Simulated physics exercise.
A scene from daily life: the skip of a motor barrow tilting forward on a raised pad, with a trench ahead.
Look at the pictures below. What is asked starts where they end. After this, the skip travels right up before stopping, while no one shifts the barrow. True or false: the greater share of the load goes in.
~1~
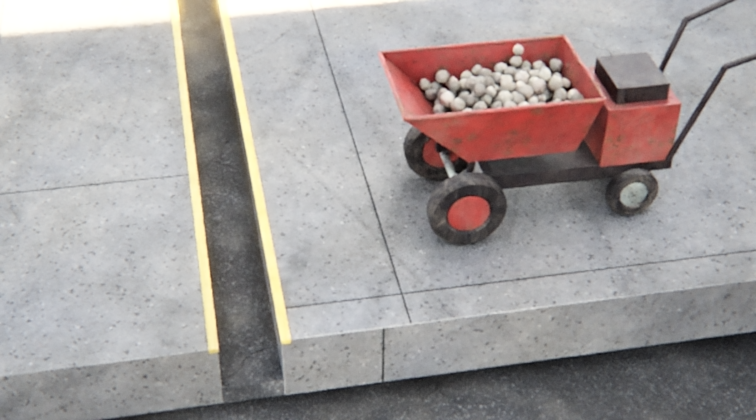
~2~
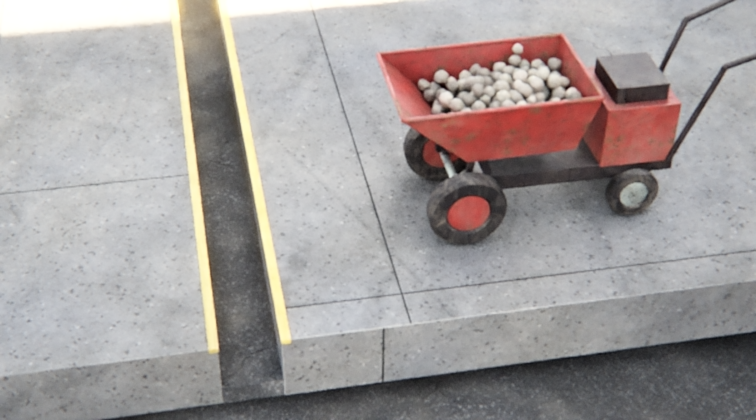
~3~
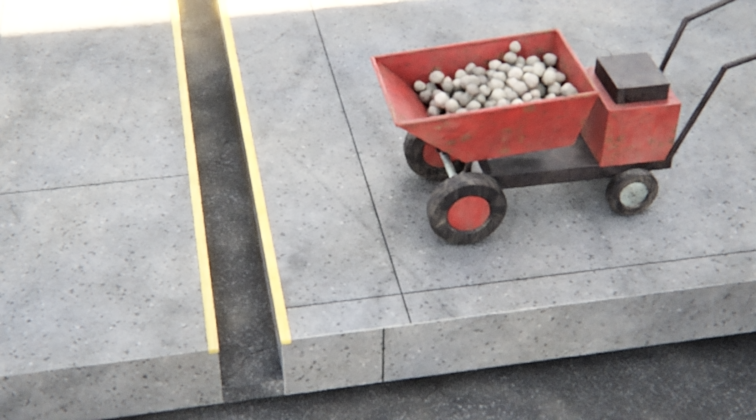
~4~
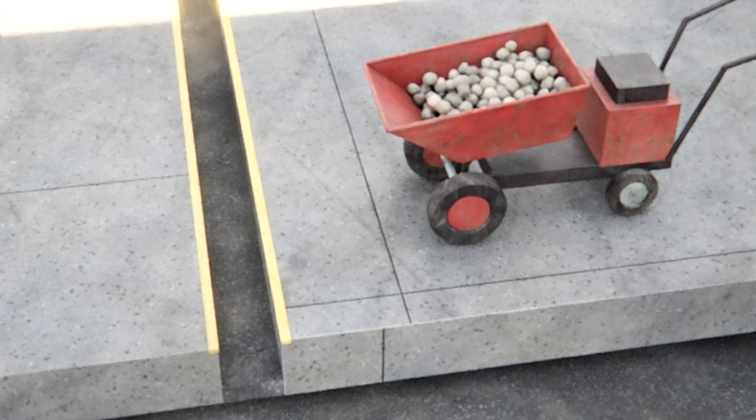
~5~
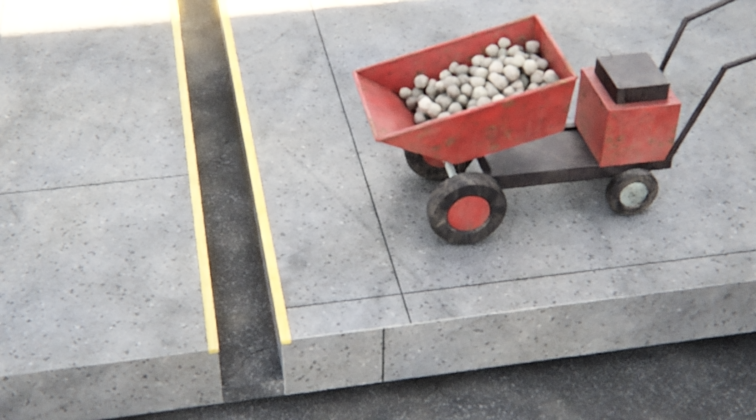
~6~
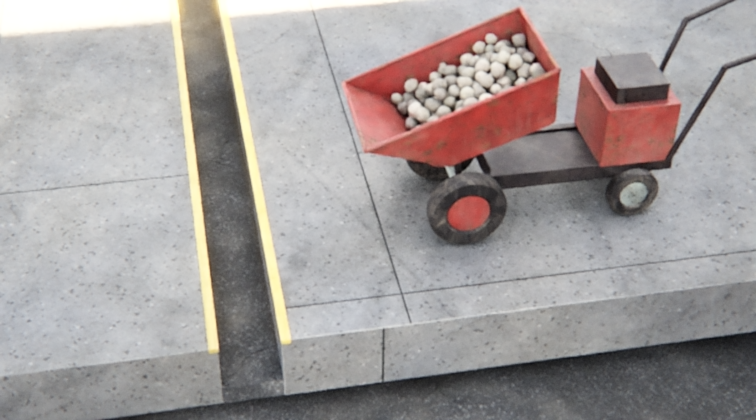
False.
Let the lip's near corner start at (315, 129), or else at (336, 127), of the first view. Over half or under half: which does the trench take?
Case one - a majority; case two - a majority.
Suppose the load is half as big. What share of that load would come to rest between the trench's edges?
Around 10 per cent.
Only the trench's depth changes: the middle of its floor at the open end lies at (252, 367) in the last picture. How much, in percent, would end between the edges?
Estimate: Approx. 20 %.
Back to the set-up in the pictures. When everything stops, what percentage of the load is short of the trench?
About 30 per cent.
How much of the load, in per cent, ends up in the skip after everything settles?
I'd say around 45 per cent.
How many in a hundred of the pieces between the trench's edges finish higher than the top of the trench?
It comes to 0 per cent or so.
Soon after the last picture, skip tipped steeply; all in the skip.
A little later, skip tipped right over; most in the skip; about a quarter short of the trench; a stray few falling.
Later still, skip tipped right over; about half in the skip; about a third short of the trench; about a quarter in or heaped over the trench.
At rest, skip tipped right over; about half in the skip; about a third short of the trench; about a quarter in or heaped over the trench; none beyond it.
